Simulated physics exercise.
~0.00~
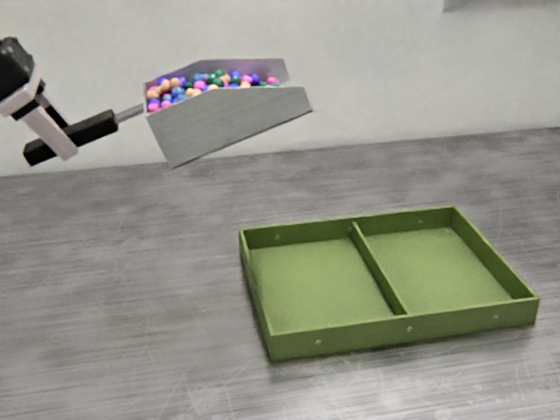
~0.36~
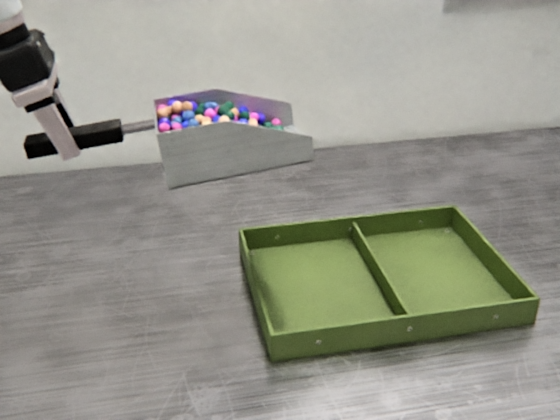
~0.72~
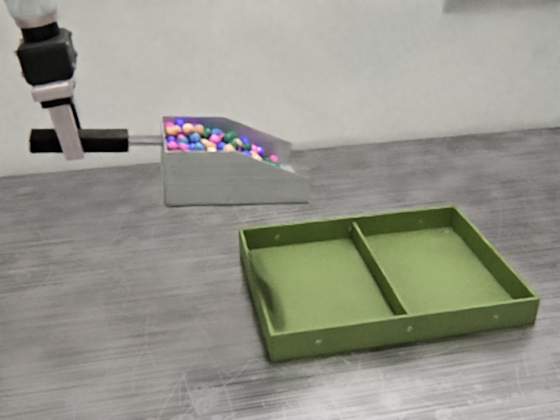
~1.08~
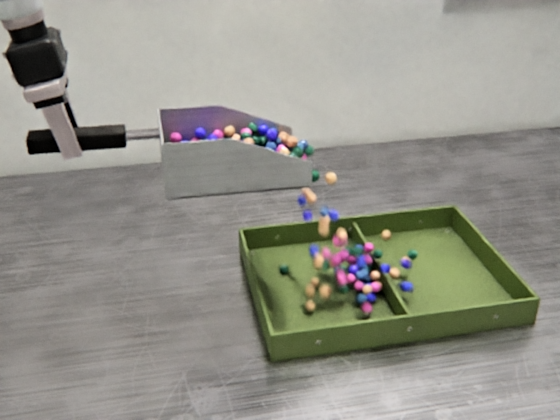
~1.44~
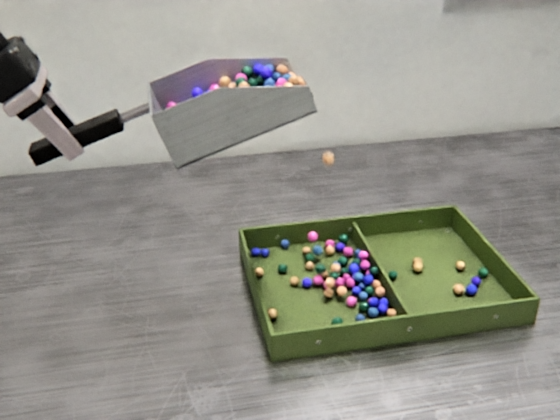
The clip opens with a robot arm at the left holding a grey scoop of small colourful balls, its open front raised, above a grey table with an empty green tray split by a cross wall. The arm lowers the scoop while tipping its front down until it sits about level. It then tips slightly forward, and a stream of balls spills over the front lip into the tray. Finally the scoop rises and tilts back, with one last ball falling. Most spilled balls lie left of the divider, a few lie right, and many remain in the scoop.
